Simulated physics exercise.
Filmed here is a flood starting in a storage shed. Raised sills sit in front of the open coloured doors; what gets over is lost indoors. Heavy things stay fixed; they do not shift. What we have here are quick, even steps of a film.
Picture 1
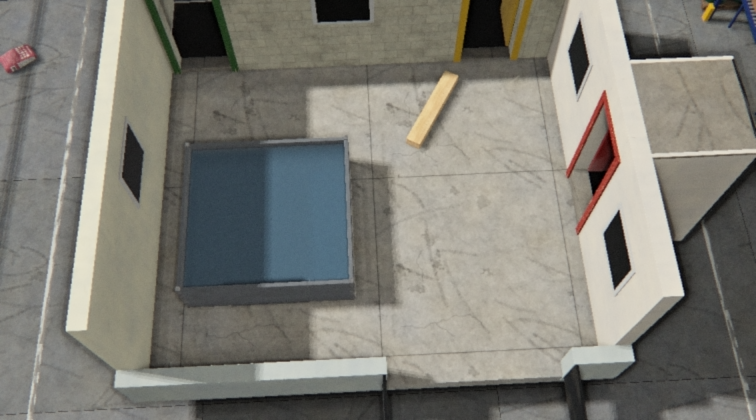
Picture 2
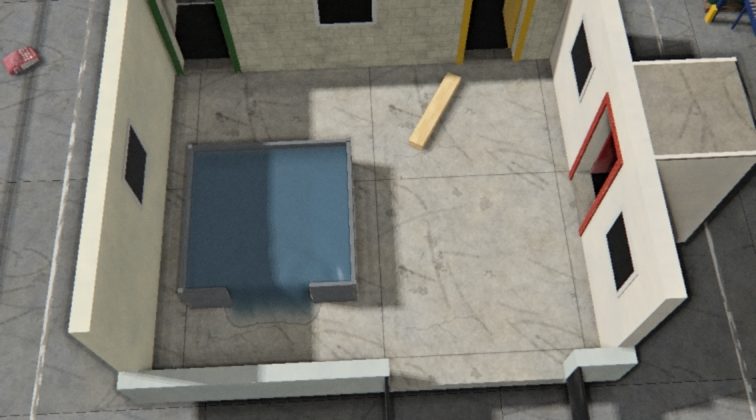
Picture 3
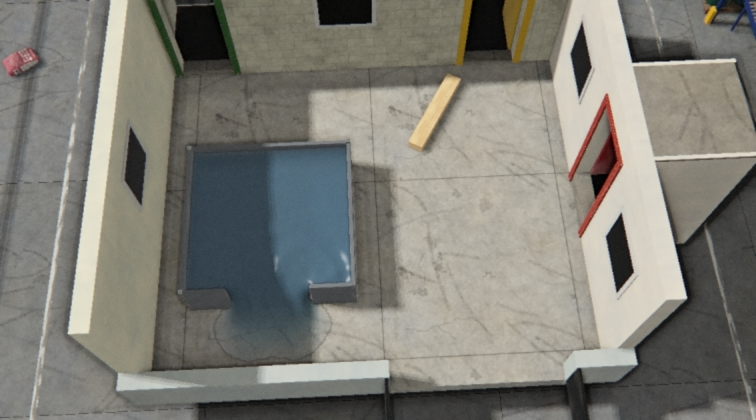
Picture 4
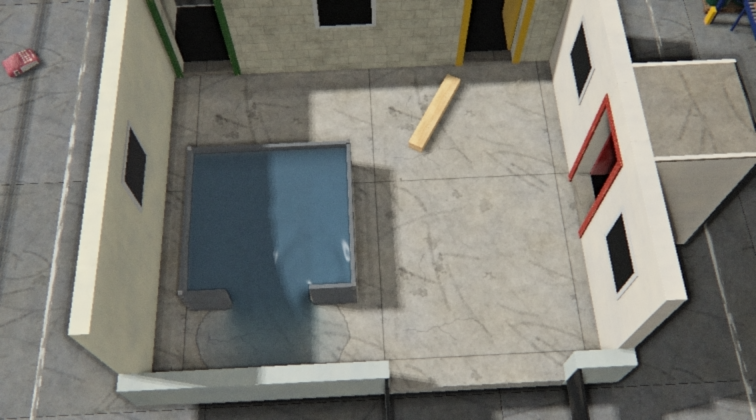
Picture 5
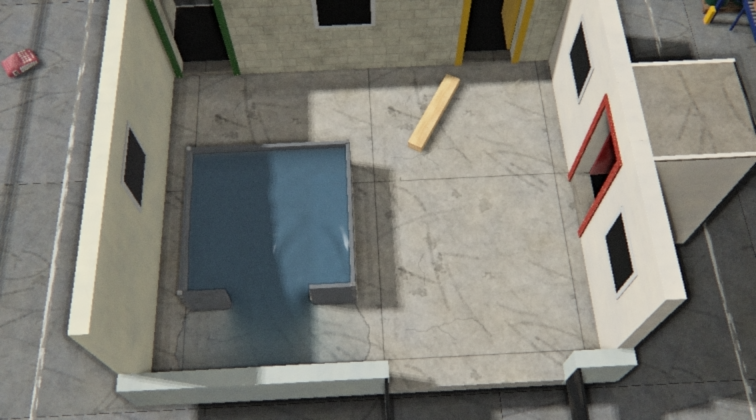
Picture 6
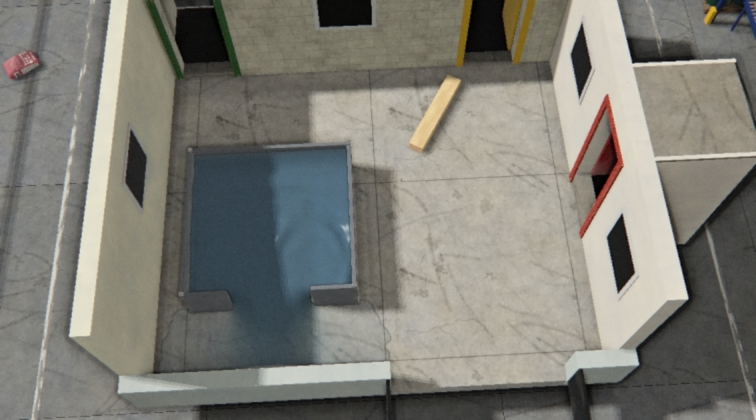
Blue water pouring through a gap in a square tank's front wall and spreading across the floor of a roofless room.
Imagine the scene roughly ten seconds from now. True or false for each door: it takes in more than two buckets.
For the red door, false; for the green door, true; for the yellow door, true.
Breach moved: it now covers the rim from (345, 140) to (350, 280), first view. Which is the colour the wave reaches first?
First to be reached: The red one.
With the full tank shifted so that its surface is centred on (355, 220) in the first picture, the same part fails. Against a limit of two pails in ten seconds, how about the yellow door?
Short version: The yellow one ends up short of the threshold.
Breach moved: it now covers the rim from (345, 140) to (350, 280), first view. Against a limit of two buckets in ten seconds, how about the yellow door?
I reckon the yellow door exceeds it.
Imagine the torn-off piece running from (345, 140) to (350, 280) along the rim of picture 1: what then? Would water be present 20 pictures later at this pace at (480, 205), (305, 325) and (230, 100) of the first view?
Point one reached; point two not reached; point three not reached.
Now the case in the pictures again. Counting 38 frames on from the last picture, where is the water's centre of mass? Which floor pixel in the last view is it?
Roughly (329, 234).
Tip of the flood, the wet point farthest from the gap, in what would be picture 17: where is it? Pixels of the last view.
By then the tip should be at about (599, 338).
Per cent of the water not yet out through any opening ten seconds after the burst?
About 80 %.
A moment on, water covers 15 % of the floor; the red door not reached, the green door not reached, the yellow door not reached.
Next, water covers 35 % of the floor; the red door not reached, the green door not reached, the yellow door not reached.
Then, water covers 60 % of the floor; the red door wet at the sill, nothing in, the green door over two buckets in, the yellow door not reached.
Later, water covers 85 % of the floor; the red door wet at the sill, nothing in, the green door far over two buckets in, the yellow door over two buckets in.
In the end, water covers 95 % of the floor; the red door wet at the sill, nothing in, the green door far over two buckets in, the yellow door far over two buckets in.
